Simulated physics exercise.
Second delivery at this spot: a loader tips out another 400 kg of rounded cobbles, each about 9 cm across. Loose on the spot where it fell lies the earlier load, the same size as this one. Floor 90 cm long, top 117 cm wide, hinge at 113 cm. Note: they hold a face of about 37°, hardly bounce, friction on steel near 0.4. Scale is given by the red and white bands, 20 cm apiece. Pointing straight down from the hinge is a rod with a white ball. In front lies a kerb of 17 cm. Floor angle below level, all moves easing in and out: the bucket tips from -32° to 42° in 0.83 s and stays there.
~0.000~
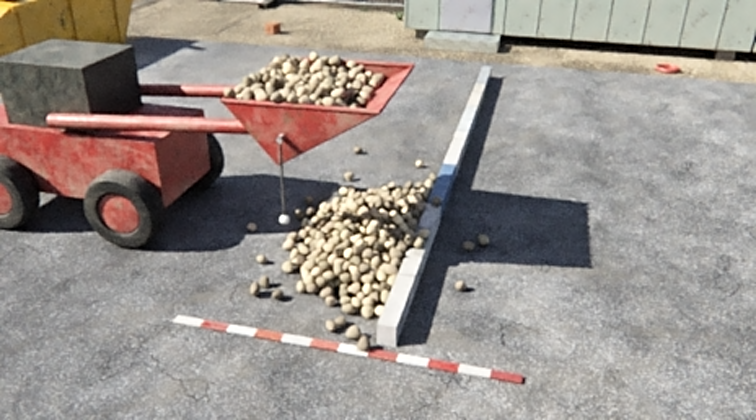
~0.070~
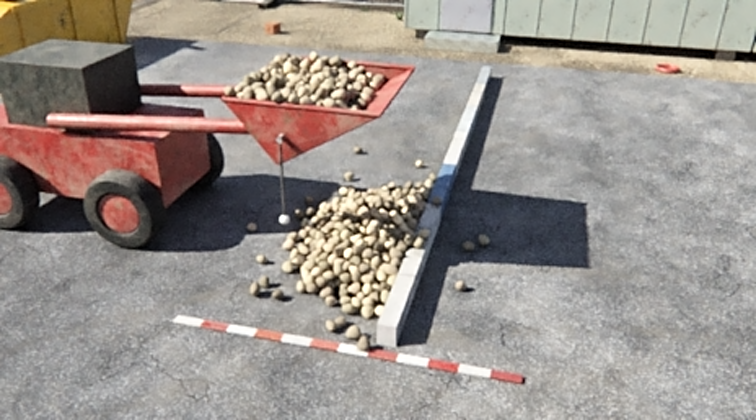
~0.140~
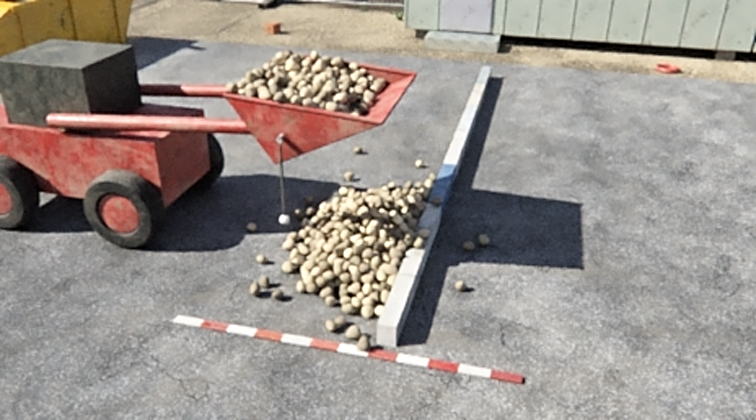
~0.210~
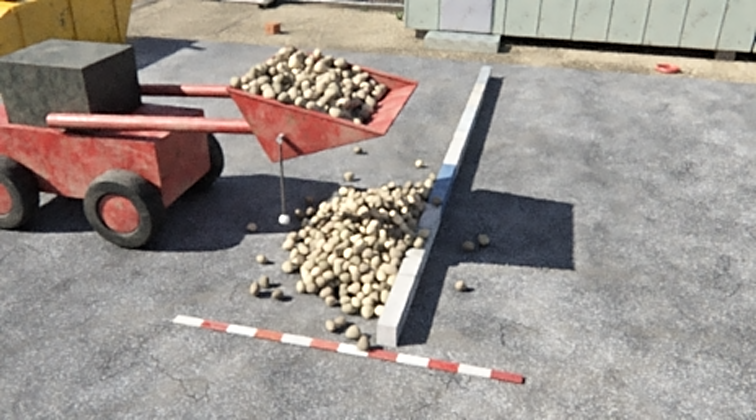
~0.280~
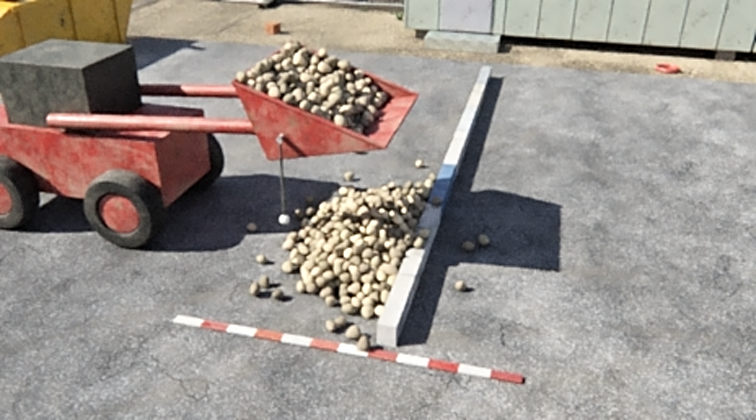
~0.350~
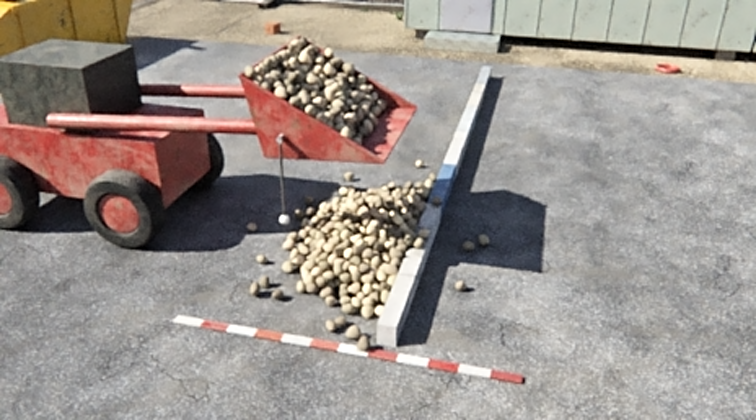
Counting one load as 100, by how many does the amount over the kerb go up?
By about 36 out of 100.
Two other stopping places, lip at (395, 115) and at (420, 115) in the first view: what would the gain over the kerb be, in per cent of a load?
The first would add some 60 per cent and the second some 85 per cent.
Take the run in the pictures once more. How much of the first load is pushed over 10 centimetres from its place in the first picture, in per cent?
The answer is about 5 per cent.
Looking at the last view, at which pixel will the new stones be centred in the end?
Roughly at (408, 233) in the last picture.
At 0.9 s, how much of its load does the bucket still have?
About 70 per cent.
After 0.6 s the floor is at 30°; in per cent of one load, 100 in the bucket, 100 on this side of the kerb, 1 over the kerb; the foremost stones are at (439, 240).
After 0.9 s the floor is at 42°; in per cent of one load, 72 in the bucket, 127 on this side of the kerb, 1 over the kerb; the foremost stones are at (439, 241).
After 1.3 s the floor is at 42°; in per cent of one load, 13 in the bucket, 171 on this side of the kerb, 16 over the kerb; the foremost stones are at (487, 244).
After 3.9 s the floor is at 42°; in per cent of one load, 0 in the bucket, 163 on this side of the kerb, 37 over the kerb; the foremost stones are at (660, 284). Net gain over the kerb, 36.
